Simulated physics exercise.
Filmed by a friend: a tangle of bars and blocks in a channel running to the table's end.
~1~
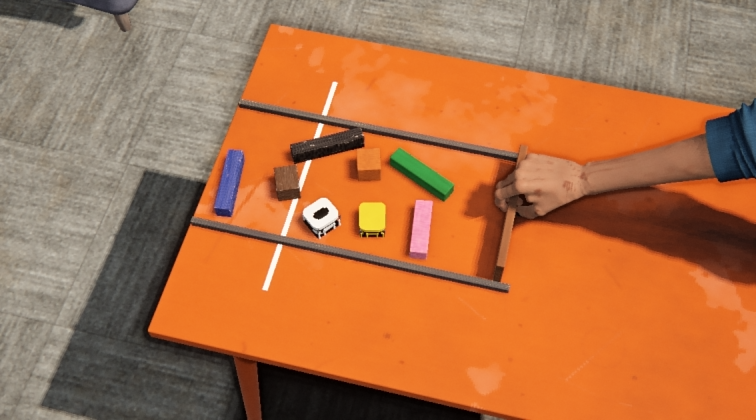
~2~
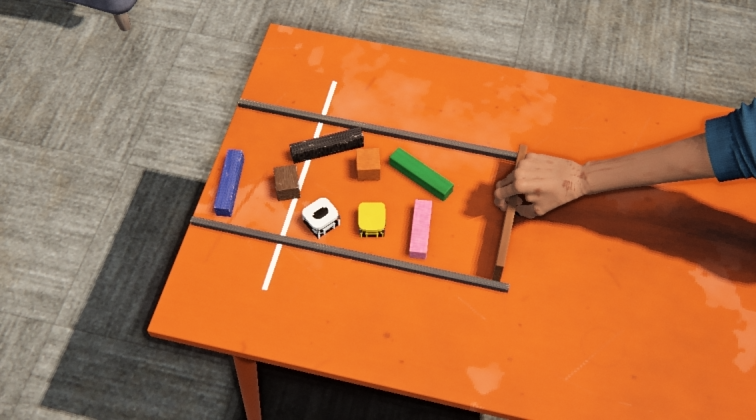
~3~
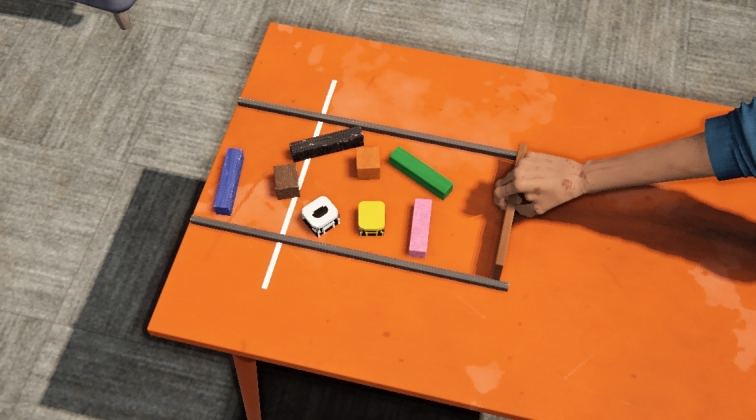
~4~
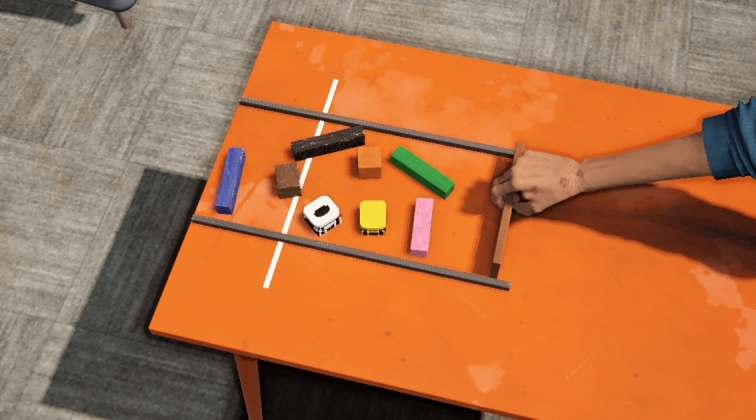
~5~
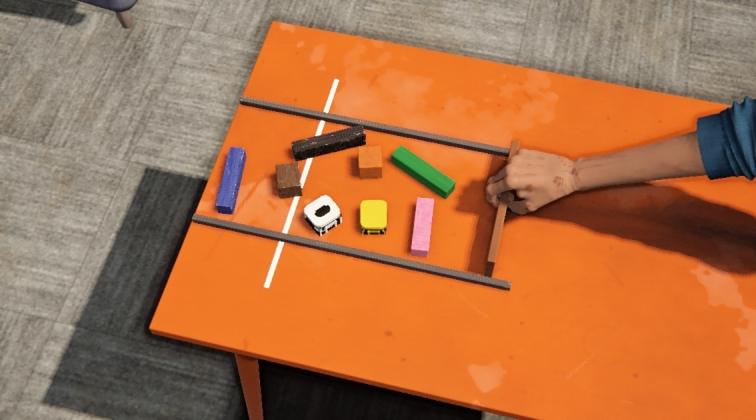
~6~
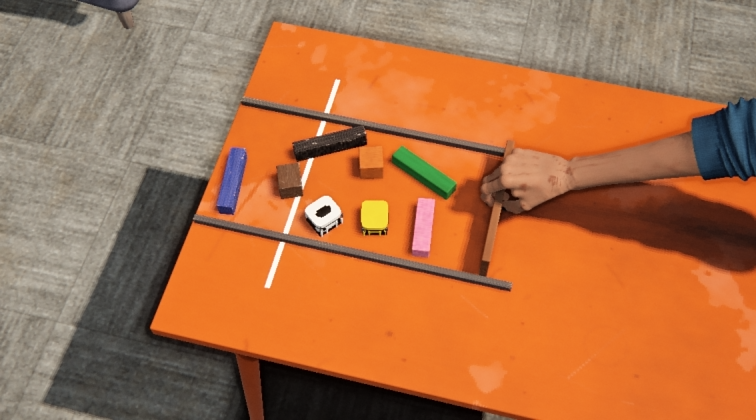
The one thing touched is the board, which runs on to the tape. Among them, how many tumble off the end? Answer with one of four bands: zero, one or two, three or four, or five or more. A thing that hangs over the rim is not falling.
Zero.
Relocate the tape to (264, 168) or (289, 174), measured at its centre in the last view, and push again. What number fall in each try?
First try 2, second try 0.
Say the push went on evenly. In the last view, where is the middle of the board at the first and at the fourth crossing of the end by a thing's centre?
The middle is at about (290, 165), later at about (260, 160).
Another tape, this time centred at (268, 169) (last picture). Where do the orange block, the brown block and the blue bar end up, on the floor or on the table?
The orange block: It is still there. The brown block: It is still there. The blue bar: It is gone.
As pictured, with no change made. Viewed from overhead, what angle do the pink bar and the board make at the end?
About 0° out of line.
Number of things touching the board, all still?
It's touching 2 at the end.
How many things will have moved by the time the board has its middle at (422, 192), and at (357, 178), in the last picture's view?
At first I count 2, and then 6.
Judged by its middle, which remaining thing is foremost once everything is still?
Looking at the middles, it's the blue bar.
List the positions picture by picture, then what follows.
In the first picture, blue bar (230, 183); brown block (287, 183); black bar (328, 146); board (511, 212); tape (303, 179).
In the second picture, brown block (287, 183); board (510, 212).
In the third picture, black bar (327, 144); orange block (368, 163).
In the fourth picture, blue bar (231, 181); white case (322, 216).
In the fifth picture, brown block (289, 181); yellow case (374, 218).
In the sixth picture, blue bar (232, 181); brown block (290, 181); black bar (330, 143); board (497, 207); tape (305, 177).
Early on, none off yet; blue bar at rest near (232, 181); brown block at rest near (290, 181); black bar at rest near (330, 143).
A while later, none off yet; blue bar at rest near (230, 180); brown block travelled a little near (277, 176); black bar travelled a little near (296, 140).
Finally, the number that fall off is zero.
